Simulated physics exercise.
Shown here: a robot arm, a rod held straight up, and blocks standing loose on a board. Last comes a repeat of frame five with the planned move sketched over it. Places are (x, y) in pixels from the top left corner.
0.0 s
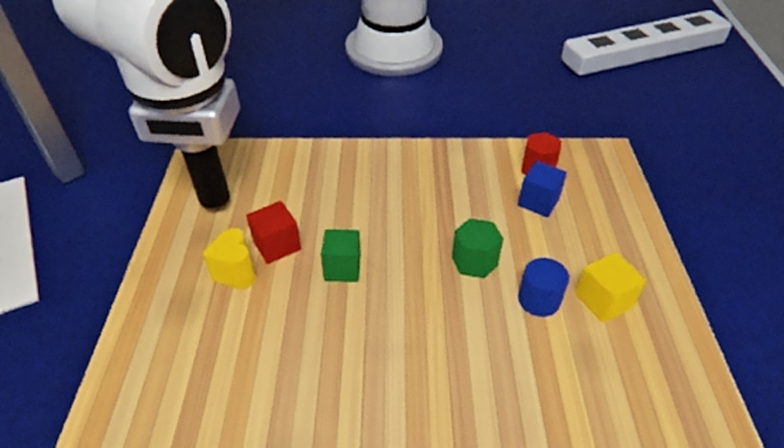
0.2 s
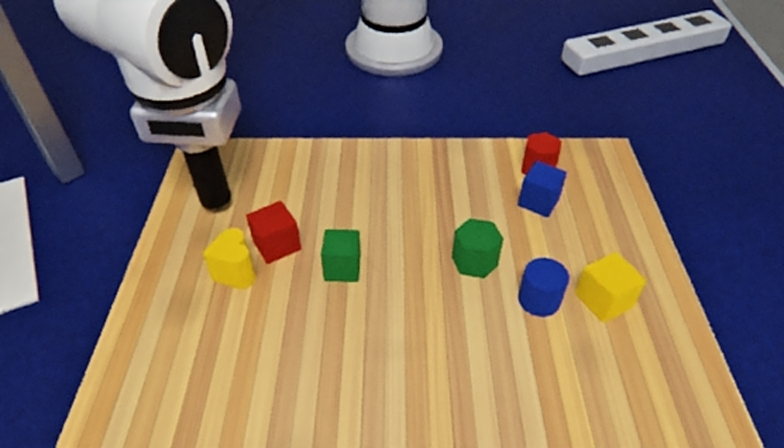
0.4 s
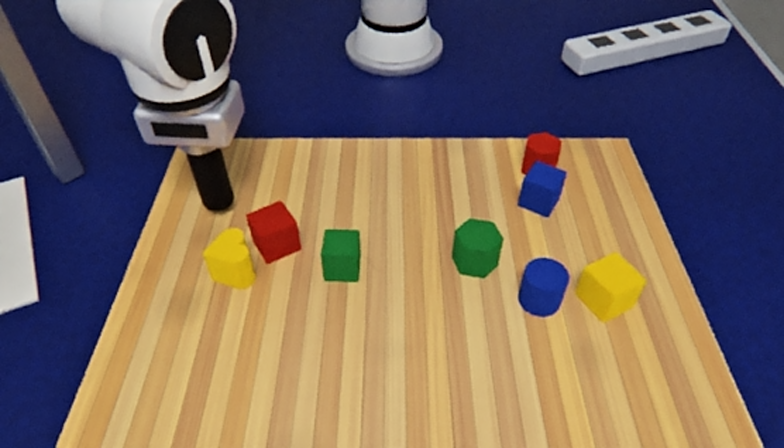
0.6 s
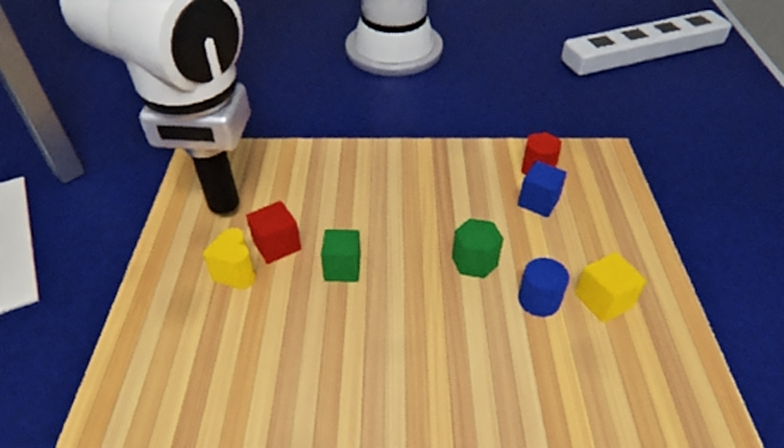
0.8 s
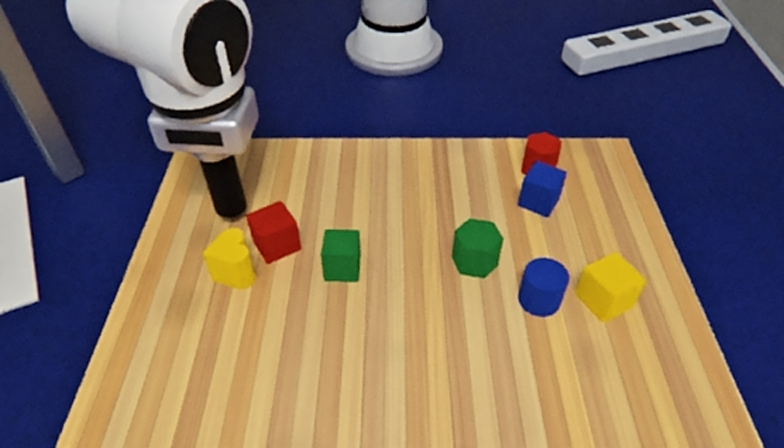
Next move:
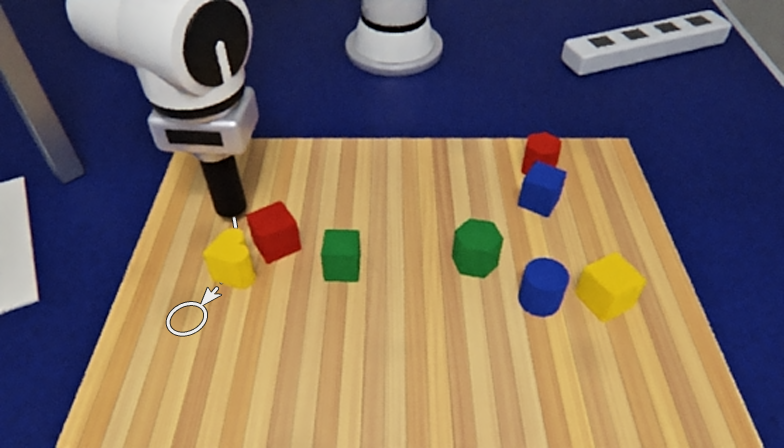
On a striped wooden board scattered with colored blocks, a white robot arm holding a black rod upright barely moved at first, then edged slightly right and toward the viewer, while the blocks stayed still.
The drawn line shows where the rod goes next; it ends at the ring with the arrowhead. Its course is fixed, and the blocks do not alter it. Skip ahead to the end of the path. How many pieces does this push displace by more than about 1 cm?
One block, no more.
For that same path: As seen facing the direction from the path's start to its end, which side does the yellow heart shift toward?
It moves over to the left.
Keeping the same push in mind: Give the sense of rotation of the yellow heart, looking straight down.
The answer is counter-clockwise.
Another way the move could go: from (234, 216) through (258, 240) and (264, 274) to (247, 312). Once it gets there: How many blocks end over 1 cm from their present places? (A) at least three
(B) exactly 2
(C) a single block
B (exactly 2)
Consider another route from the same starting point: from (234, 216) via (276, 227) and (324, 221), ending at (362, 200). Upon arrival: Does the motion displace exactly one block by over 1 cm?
Final answer: Yes.
Path on the board, from (234, 216) by way of (236, 248) and (221, 284) to (187, 319).
The first path, step by step. One third of the way, rod (233, 241); yellow heart (228, 252).
Two thirds of the way, rod (218, 276); yellow heart (223, 289), turned 25° anticlockwise.
At the end, rod (183, 311); yellow heart (220, 303), turned 70° anticlockwise; red square block in place.
